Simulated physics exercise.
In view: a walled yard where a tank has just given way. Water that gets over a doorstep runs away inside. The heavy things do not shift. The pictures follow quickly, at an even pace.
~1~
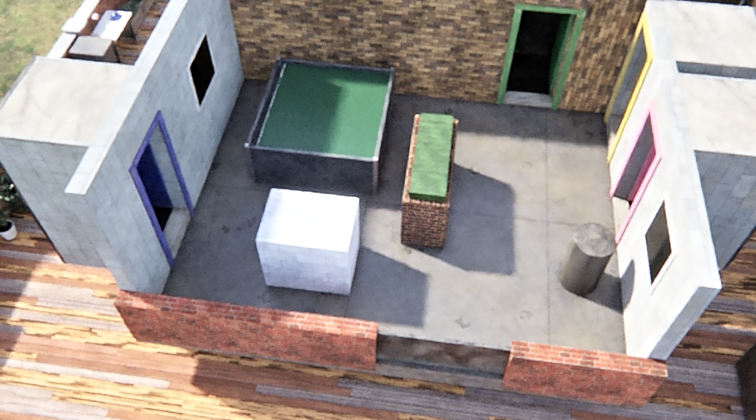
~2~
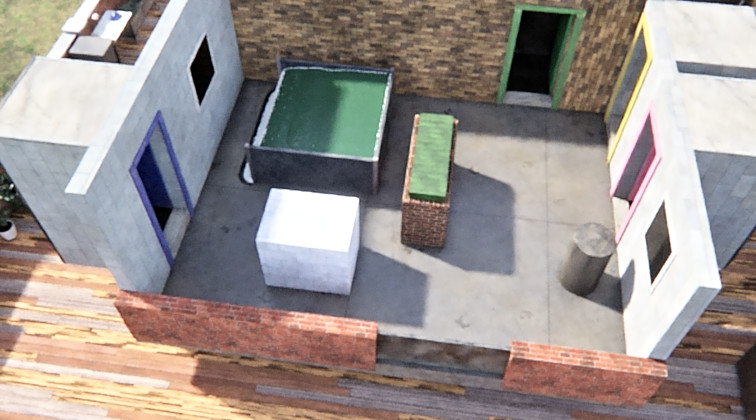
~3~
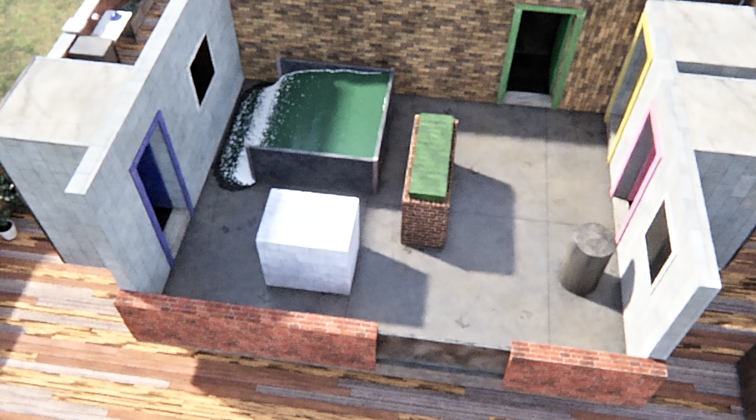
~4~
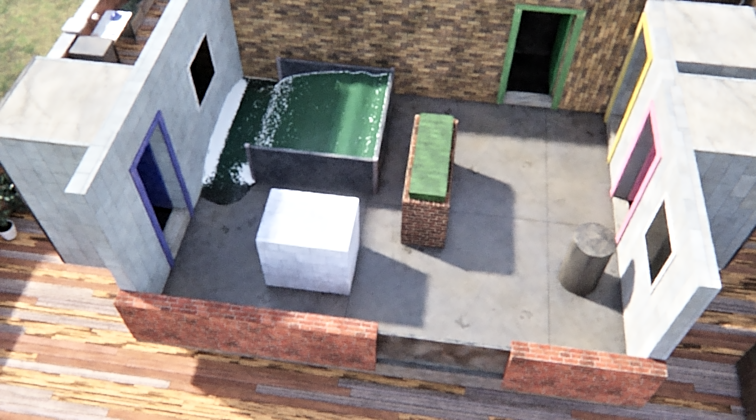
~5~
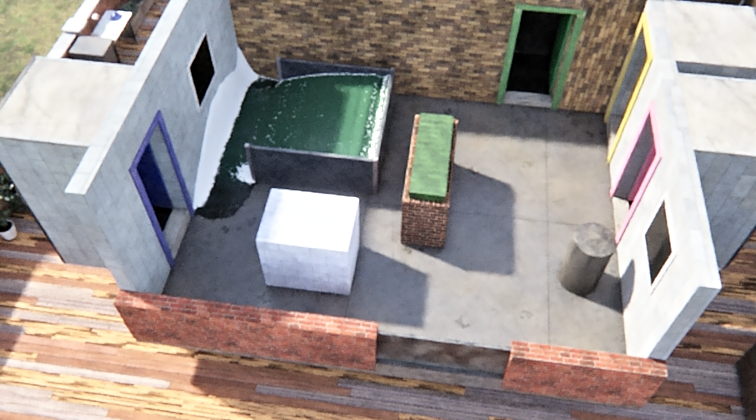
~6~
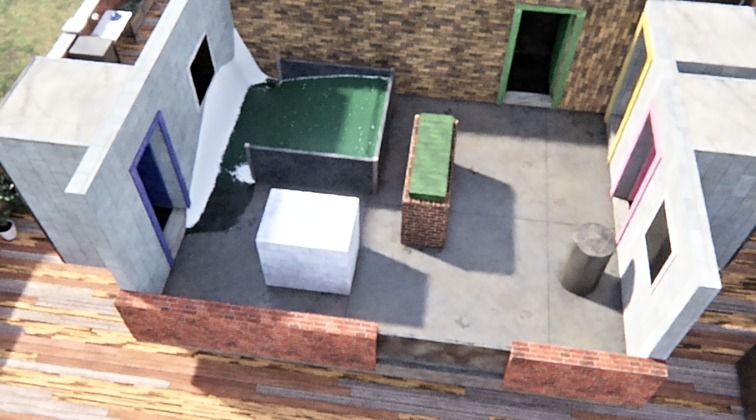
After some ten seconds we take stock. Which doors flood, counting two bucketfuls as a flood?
In the end: The blue door admits no more than that; the yellow door admits no more than that; the green door admits no more than that; the pink door lets in a lot.
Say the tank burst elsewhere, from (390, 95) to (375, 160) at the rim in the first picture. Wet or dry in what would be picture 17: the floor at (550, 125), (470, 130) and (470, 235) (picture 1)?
In turn: Flooded, wet, free of water.
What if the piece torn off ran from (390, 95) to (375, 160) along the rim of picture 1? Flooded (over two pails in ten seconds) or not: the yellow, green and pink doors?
My reading: The yellow door floods, the green door takes more, the pink door goes over.
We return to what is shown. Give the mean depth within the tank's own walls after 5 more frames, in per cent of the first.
About 48 per cent.
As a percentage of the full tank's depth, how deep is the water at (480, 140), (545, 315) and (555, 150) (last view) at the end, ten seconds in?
In turn 6, 18 and 8 in a hundred.
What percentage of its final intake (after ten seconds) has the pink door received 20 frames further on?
About 0 per cent.
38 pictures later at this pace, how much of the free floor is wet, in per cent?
I make it 80 per cent.
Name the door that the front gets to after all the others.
Last comes the pink door.
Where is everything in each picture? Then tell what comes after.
In the first picture, the water tank at (324, 109) is whole and still.
In the second picture, the front is at (245, 180), out from the gap at (269, 125).
In the third picture, the front is at (268, 85), out from the gap at (270, 125).
In the fourth picture, the front is at (202, 192), out from the gap at (270, 127).
In the fifth picture, water pours out at (270, 127) and has run to (194, 211).
In the sixth picture, the front is at (186, 231), out from the gap at (270, 127).
A moment on, water covers 20 % of the floor; the blue door wet at the sill, nothing in, the yellow door not reached, the green door not reached, the pink door not reached.
Next, water covers 30 % of the floor; the blue door wet at the sill, nothing in, the yellow door not reached, the green door wet at the sill, nothing in, the pink door not reached.
Then, water covers 65 % of the floor; the blue door wet at the sill, nothing in, the yellow door wet at the sill, nothing in, the green door wet at the sill, nothing in, the pink door wet at the sill, nothing in.
Later, water covers 80 % of the floor; the blue door wet at the sill, nothing in, the yellow door wet at the sill, nothing in, the green door wet at the sill, nothing in, the pink door under two buckets in.
In the end, water covers 100 % of the floor; the blue door wet at the sill, nothing in, the yellow door wet at the sill, nothing in, the green door wet at the sill, nothing in, the pink door over two buckets in.
